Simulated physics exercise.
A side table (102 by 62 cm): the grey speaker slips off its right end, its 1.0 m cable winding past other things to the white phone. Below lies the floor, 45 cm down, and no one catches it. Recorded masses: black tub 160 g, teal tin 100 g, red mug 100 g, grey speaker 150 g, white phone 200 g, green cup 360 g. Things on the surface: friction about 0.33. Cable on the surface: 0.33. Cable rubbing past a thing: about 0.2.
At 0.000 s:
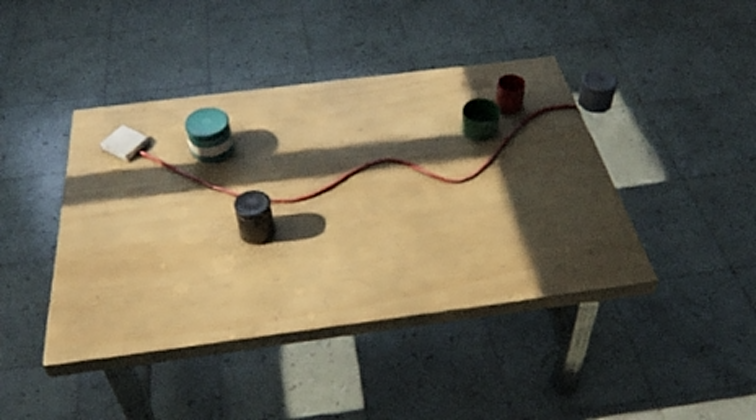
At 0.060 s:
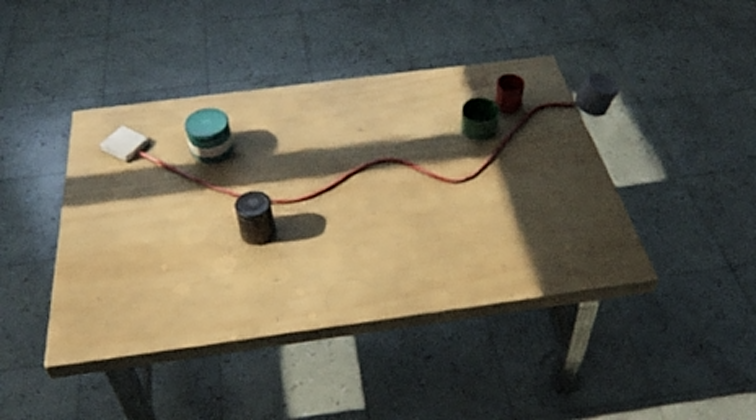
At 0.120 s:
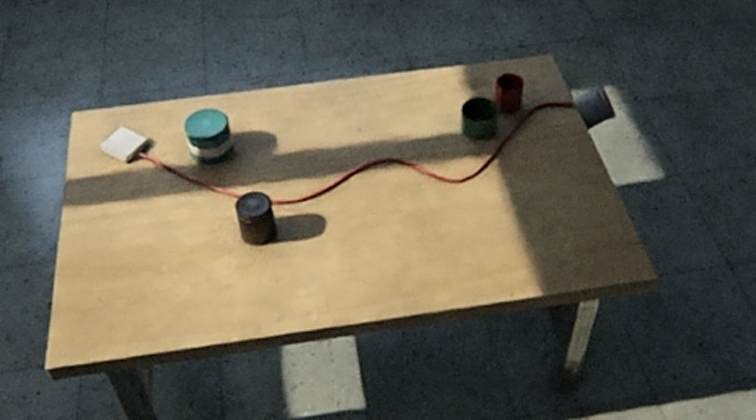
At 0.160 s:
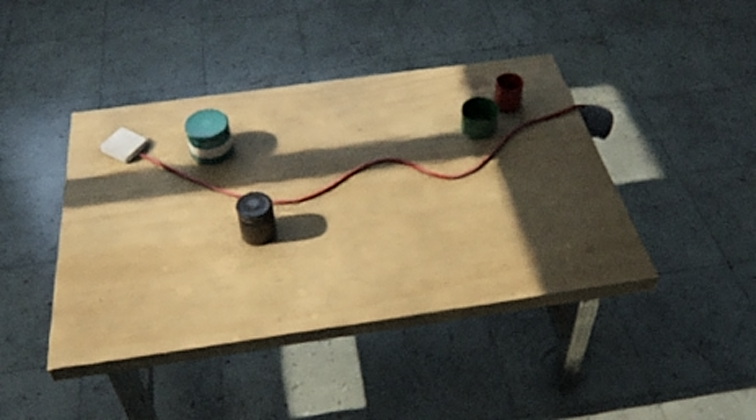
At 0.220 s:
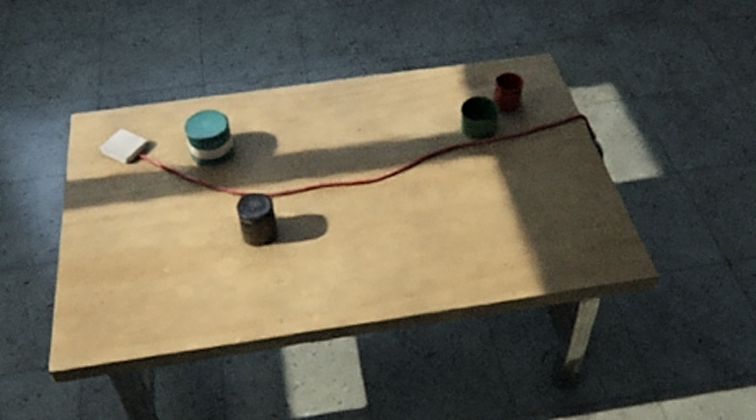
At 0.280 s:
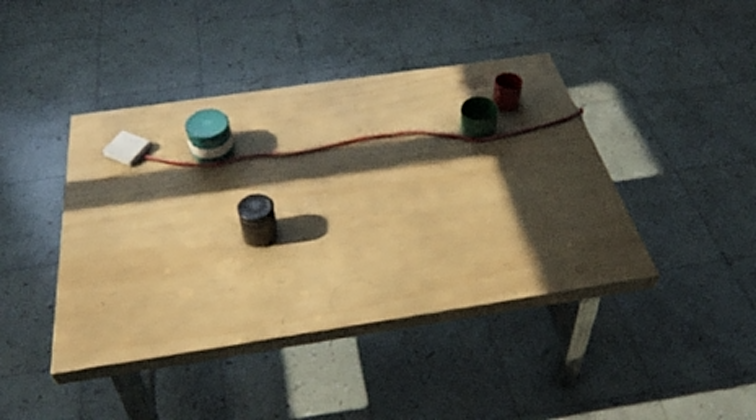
In this clip, a grey cylindrical object tips off the right edge of a wooden table and drops out of view, and the red cable attached to it straightens across the tabletop among a tin, two cups and a dark tub.
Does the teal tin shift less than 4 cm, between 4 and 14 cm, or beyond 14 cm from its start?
Displacement: Medium.
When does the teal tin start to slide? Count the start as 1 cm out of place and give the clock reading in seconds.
Teal tin: Roughly 0.30 s.
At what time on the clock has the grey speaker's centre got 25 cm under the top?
It happens at 0.50 seconds on the clock.
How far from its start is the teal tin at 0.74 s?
Shift of the teal tin - 6 cm.
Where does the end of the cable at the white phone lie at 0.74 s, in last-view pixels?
Look around (198, 152) and you'll see it.
After 0.5 s, the cable's tail end at (178, 153); teal tin 5 cm off its start, grey speaker over the edge, white phone 7 cm off its start.
After 0.7 s, the cable's tail end at (198, 152); teal tin 5 cm off its start, grey speaker over the edge, white phone 11 cm off its start.
After 1.0 s, the cable's tail end at (216, 153); teal tin 6 cm off its start at (221, 104), white phone 15 cm off its start at (196, 150), grey speaker over the edge.
After 1.2 s, the cable's tail end at (222, 155); teal tin 6 cm off its start, white phone 16 cm off its start, grey speaker over the edge.
After 2.4 s, the cable's tail end at (241, 154); teal tin 6 cm off its start at (221, 103), white phone 19 cm off its start at (220, 151), grey speaker over the edge.
